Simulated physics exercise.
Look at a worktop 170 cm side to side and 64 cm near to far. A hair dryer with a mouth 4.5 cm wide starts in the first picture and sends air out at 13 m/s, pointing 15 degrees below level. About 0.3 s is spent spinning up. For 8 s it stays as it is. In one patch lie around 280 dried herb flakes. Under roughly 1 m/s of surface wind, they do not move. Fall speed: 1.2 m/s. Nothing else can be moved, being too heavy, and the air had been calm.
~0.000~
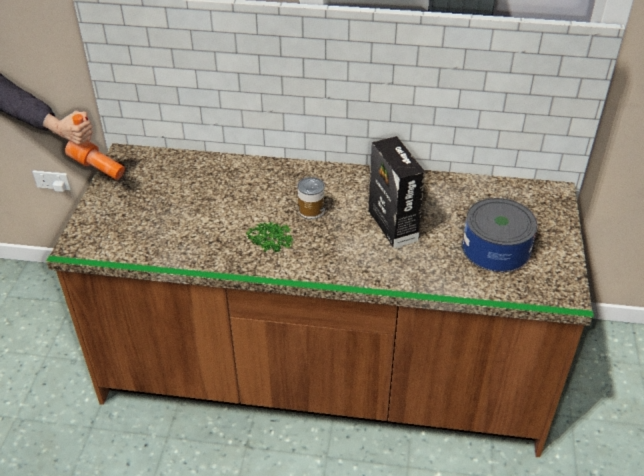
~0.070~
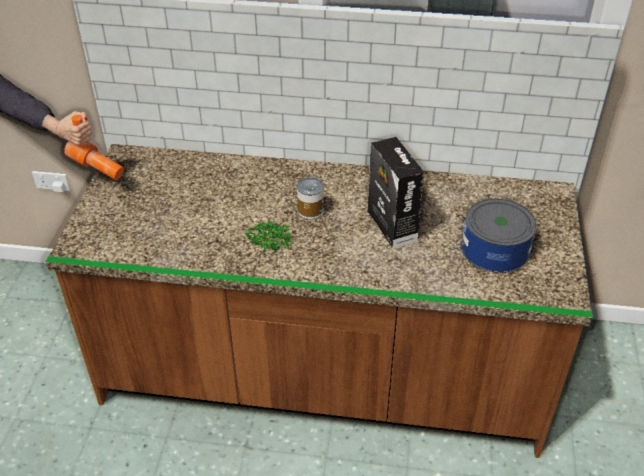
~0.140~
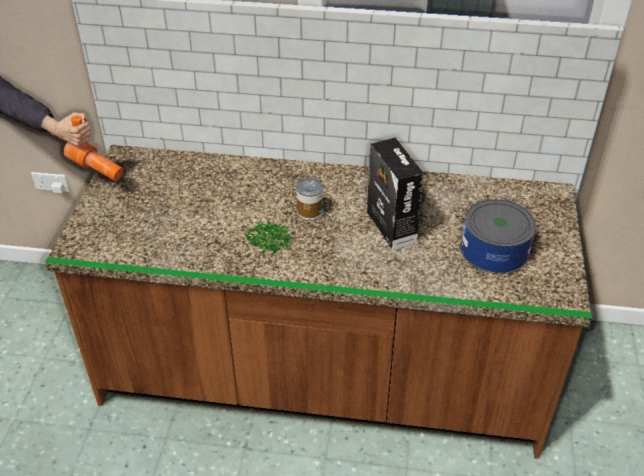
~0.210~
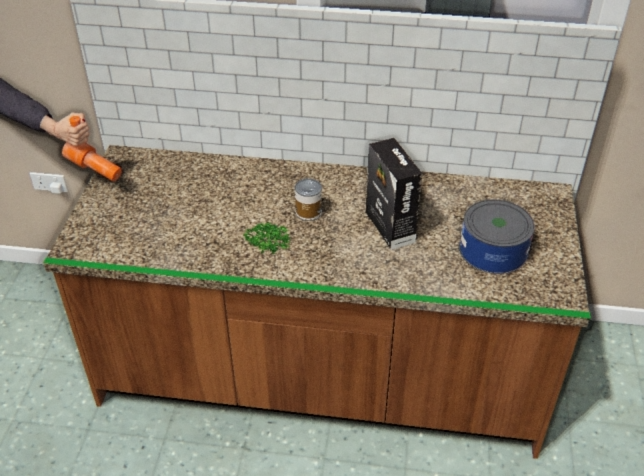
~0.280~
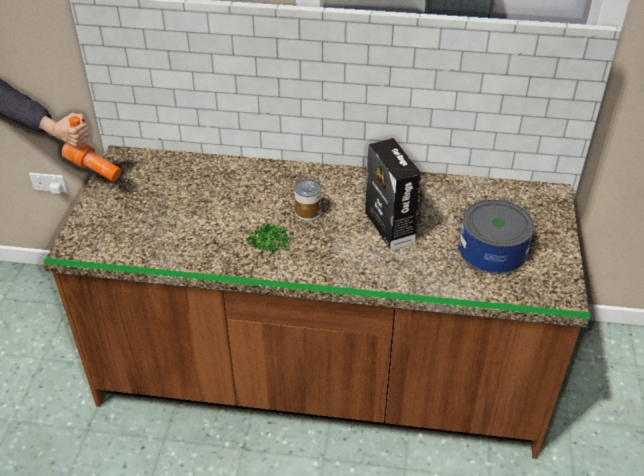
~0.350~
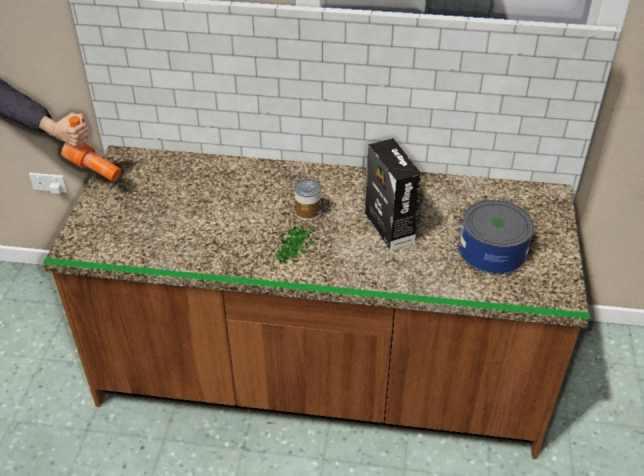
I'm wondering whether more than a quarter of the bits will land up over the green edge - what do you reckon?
Quarter exceeded.
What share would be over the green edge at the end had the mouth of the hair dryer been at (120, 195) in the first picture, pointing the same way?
Near 1 per cent.
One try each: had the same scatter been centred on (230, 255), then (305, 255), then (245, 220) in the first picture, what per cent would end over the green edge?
100 %, 90 %, 15 %.
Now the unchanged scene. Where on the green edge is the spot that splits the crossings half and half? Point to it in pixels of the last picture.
Near (419, 302).
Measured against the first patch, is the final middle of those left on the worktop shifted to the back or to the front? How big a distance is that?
It has moved to the far side by around 5 cm.
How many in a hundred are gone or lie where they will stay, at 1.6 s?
The share is near 70 per cent.
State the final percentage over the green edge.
Result: Close to 50 in a hundred.
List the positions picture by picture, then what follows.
In the first frame, the middle of the dried herb flakes is near (272, 237), none has stirred yet and the mouth of the hair dryer is at (120, 173).
In the second frame, the middle of the dried herb flakes is near (271, 237), none has stirred yet and the green edge is centred on (309, 289).
In the third frame, the middle of the dried herb flakes is near (270, 238), none has stirred yet, the top of a tin is at (310, 187) and the top of a carton is at (397, 158).
In the fourth frame, the middle of the dried herb flakes is near (269, 239) and none has stirred yet.
In the fifth frame, the middle of the dried herb flakes is near (269, 238) and about 5 % have left their places.
In the sixth frame, the middle of the dried herb flakes is near (294, 244), the farthest in sight from the hair dryer is at (314, 243) and about 95 % have left their places.
After 1.6 s, 25 % are on the move or not yet settled, 47 % are over the green edge; the middle of those still in play is near (459, 256).
After 2.6 s, 20 % are on the move or not yet settled, 47 % are over the green edge; the middle of those still in play is near (458, 251).
After 4.4 s, 16 % are on the move or not yet settled, 48 % are over the green edge; the middle of those still in play is near (458, 249).
After 8.0 s, at the end, 48 % are over the green edge; the middle of those still in play is near (458, 243).
